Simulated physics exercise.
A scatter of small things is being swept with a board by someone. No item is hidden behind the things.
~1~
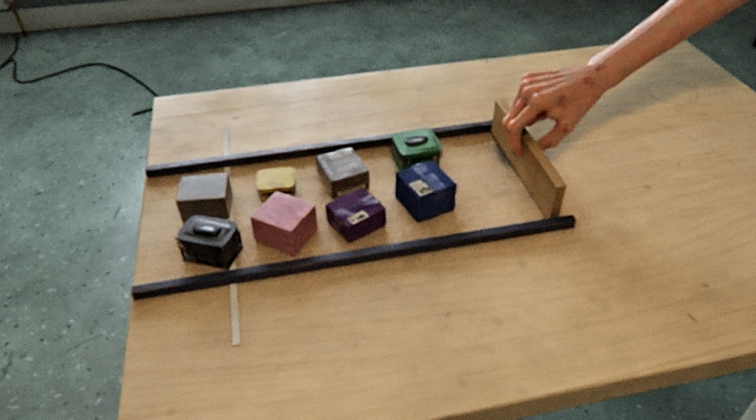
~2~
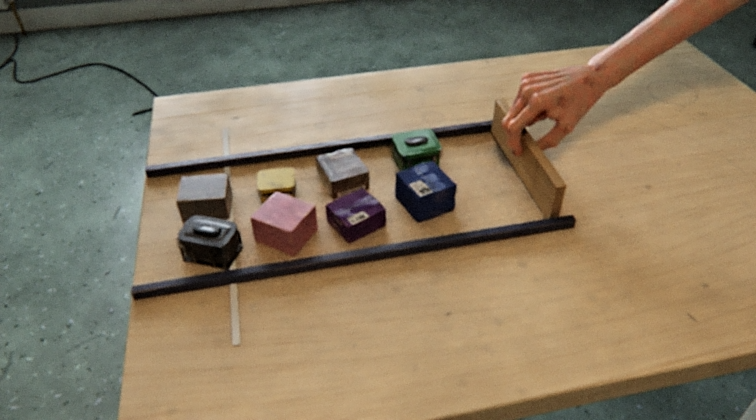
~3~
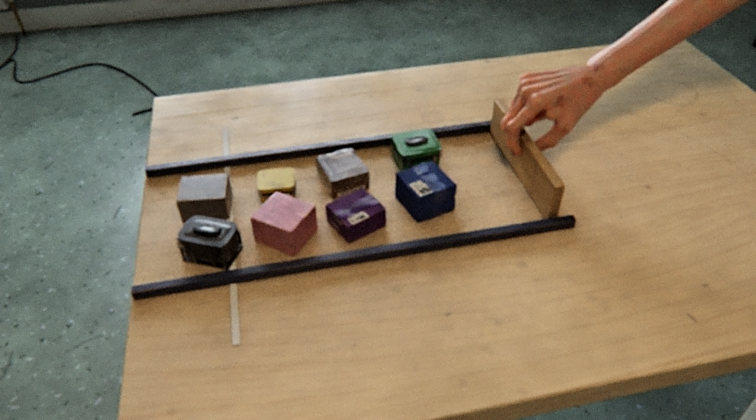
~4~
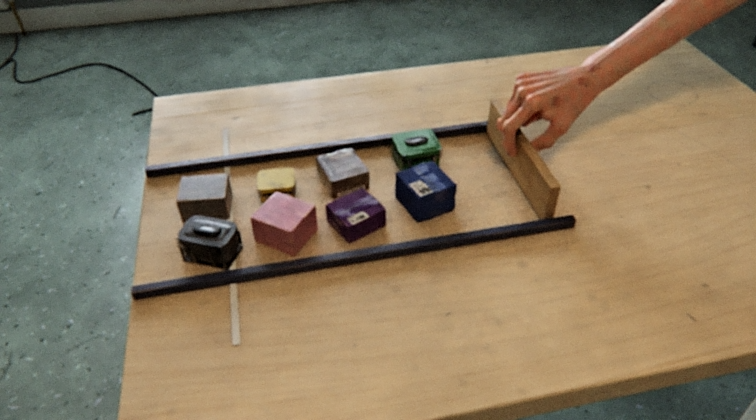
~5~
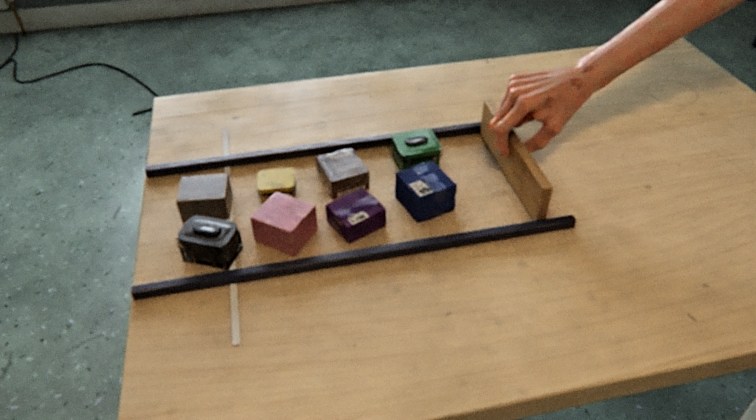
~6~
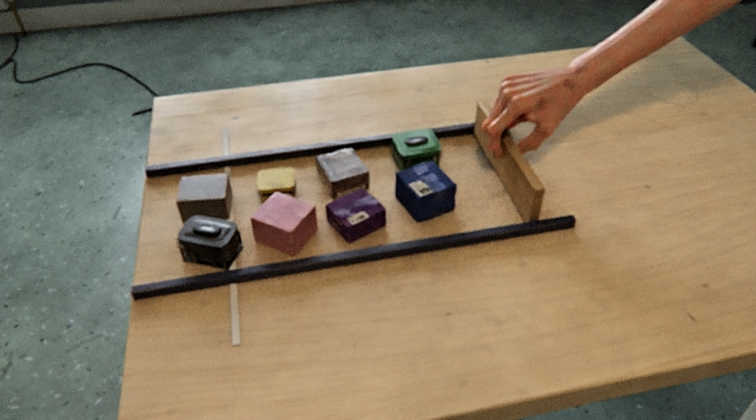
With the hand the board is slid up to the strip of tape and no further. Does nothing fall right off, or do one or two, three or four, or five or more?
Three or four fall off.
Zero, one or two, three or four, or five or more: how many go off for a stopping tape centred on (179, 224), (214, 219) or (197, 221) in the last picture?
In order of the three spots, it's 5 or more, then 3 or 4, then more than four.
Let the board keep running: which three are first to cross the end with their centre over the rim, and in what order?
First the grey block, then the pink block, then the yellow case.
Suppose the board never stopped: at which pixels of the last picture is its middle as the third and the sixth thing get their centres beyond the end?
About (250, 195) and about (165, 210).
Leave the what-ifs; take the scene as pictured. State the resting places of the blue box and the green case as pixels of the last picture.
Okay, so first (205, 221), and next (205, 181).
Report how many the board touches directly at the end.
It ends up touching 2.
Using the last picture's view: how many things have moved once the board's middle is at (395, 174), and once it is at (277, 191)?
5 by the first point, 8 by the second.
Soon after, none off yet; grey block at rest near (205, 198); black case at rest near (210, 242); yellow case at rest near (277, 187).
In the end, the number that fall off is three or four; gone, pink block, yellow case and grey block.
